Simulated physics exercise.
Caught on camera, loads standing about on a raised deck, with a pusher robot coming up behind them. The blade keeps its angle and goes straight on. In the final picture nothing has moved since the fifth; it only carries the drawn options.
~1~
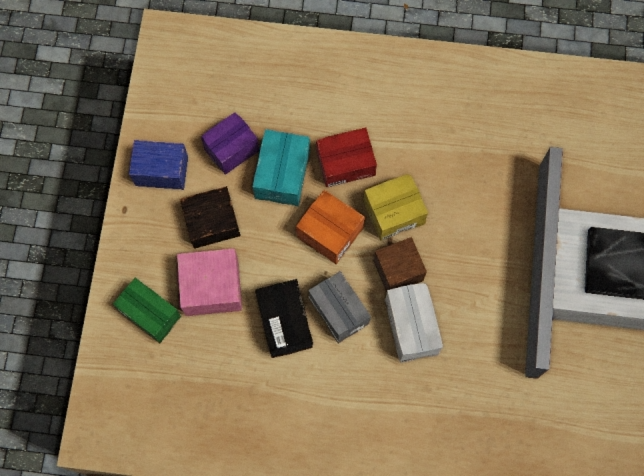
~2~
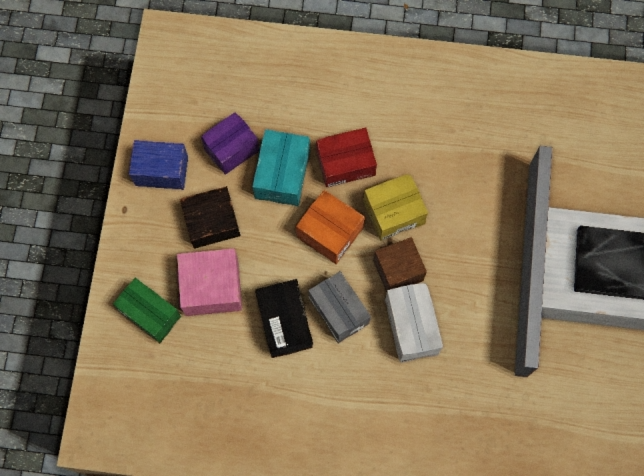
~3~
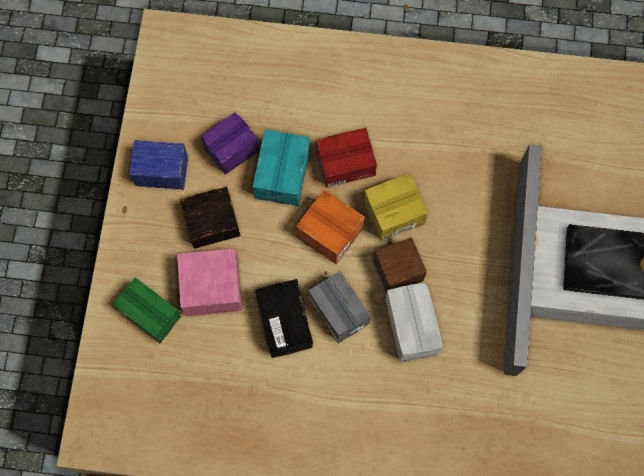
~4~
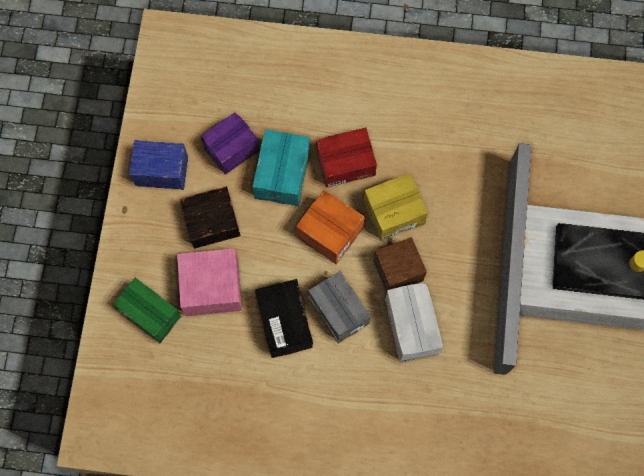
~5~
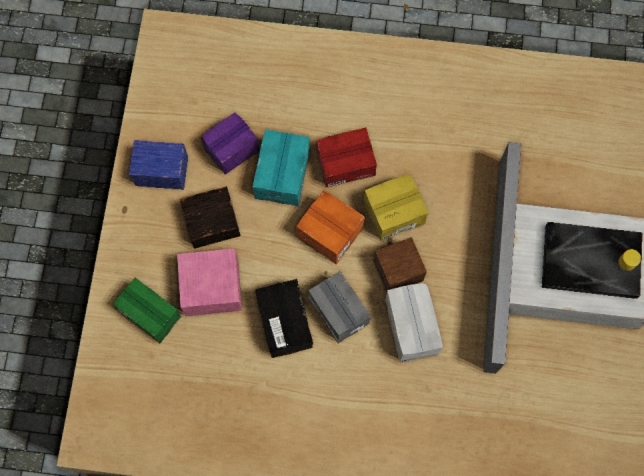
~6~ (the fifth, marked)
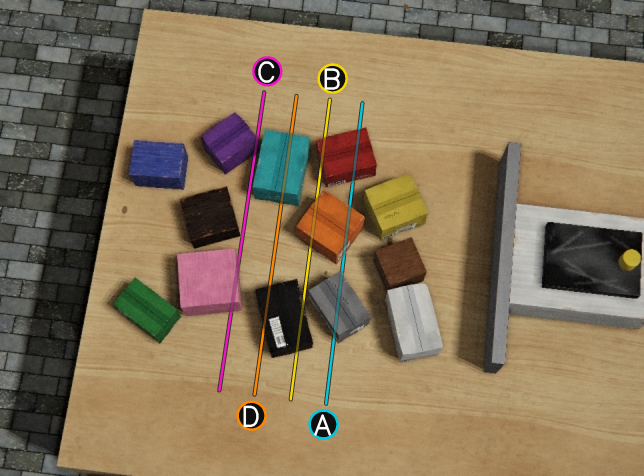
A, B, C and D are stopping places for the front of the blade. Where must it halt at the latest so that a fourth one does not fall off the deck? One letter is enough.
Line C.
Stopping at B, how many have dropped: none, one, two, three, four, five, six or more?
The count is none.
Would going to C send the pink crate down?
By then, yes.
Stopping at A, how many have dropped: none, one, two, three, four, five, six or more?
The count is none.
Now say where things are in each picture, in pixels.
White box (413, 323); purple parcel (230, 144); green box (148, 311), in the first frame.
Robot (618, 262); orange parcel (331, 227), in the second frame.
Robot (606, 261); black parcel (284, 319), in the third frame.
Robot (596, 260); black crate (210, 218), in the fourth frame.
Robot (585, 259); yellow parcel (395, 207); turquoise box (282, 168); red box (346, 158), in the fifth frame.
On the marked copy, A at (345, 247); B at (311, 243); C at (243, 235); D at (276, 239).
With C. Early on, robot (488, 247); white box (373, 318); grey parcel (324, 302).
Further on, robot (393, 236); pink crate (156, 264); black crate (191, 216).
At the end, robot (322, 228); pink crate over the edge; green box over the edge; two fallen.
As for the rest, A is within the limit but short; B is within the limit but short; D is within the limit but short.
